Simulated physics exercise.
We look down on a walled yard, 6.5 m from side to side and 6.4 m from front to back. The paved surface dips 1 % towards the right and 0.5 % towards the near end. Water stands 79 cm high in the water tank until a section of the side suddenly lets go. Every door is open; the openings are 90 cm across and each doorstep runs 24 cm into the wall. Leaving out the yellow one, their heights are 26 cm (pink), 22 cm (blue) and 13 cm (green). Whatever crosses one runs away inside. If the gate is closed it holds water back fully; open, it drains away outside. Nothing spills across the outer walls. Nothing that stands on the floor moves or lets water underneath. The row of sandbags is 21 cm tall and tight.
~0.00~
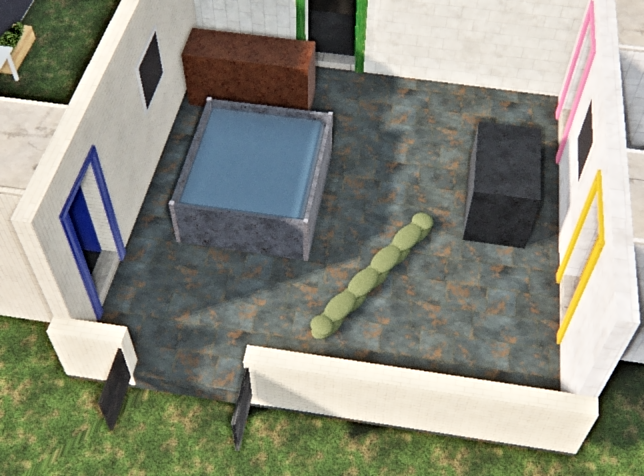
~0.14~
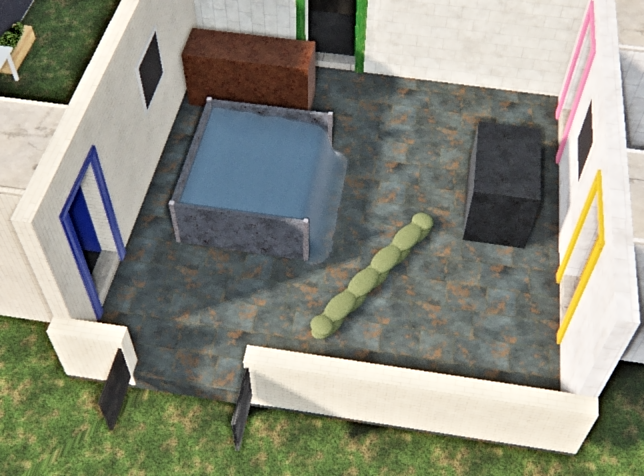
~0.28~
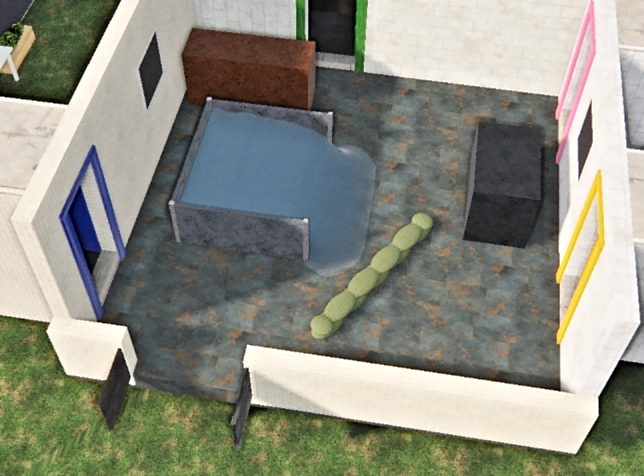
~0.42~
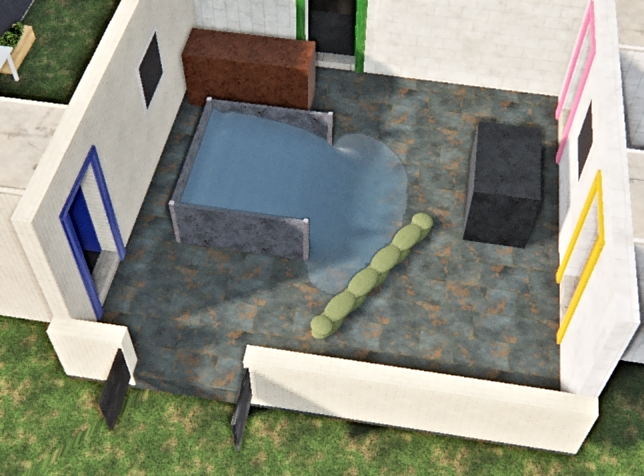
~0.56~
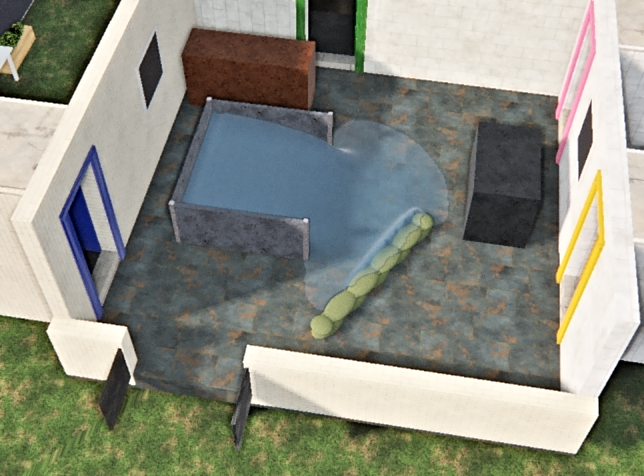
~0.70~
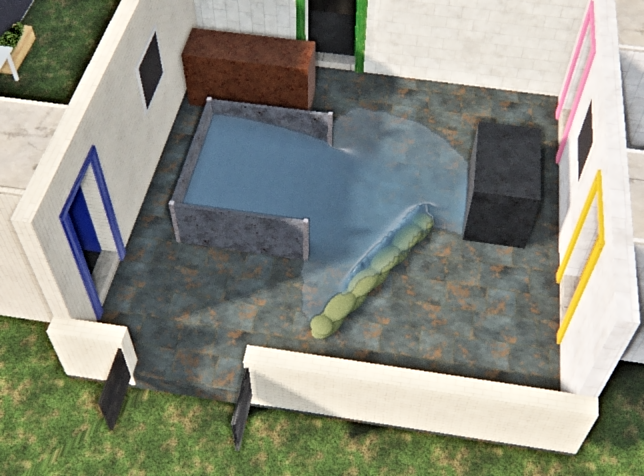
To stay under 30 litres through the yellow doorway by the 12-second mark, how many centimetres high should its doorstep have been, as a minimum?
At least 15 cm or so.
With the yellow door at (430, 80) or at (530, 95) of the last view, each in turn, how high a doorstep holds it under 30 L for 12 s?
About 20 and 26 cm.
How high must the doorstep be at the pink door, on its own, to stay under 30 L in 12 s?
Roughly 17 cm at pink.
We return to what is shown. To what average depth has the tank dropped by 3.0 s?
Some 13 cm.
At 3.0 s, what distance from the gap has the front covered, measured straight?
About 5.0 m.
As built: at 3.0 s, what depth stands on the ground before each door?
In cm: Pink 22, blue 0, green 3, yellow 5.
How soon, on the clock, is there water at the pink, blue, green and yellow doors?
Pink 1.3 s, blue 3.6 s, green 3.0 s, yellow 1.6 s.
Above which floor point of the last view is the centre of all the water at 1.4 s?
Around (337, 204).
After 1.4 s water covers 35 % of the floor, deepest (56 cm) near (456, 202); it has not reached the yellow door.
After 3.0 s water covers 70 % of the floor, deepest (36 cm) near (561, 401); 5 cm at the yellow door, 0 litres in over its 23 cm doorstep.
After 12.0 s water covers 95 % of the floor, deepest (15 cm) near (561, 426); 10 cm at the yellow door, 2 litres in over its 23 cm doorstep.
At the yellow door as built, the water arrived by 1.7 s and peaked near 22 cm at 4.6 s.
Run again over the same 12 s with other heights there, 46 litres in over 13 cm, 13 litres over 18 cm. The limit of 30 litres is kept from about 15 cm up.
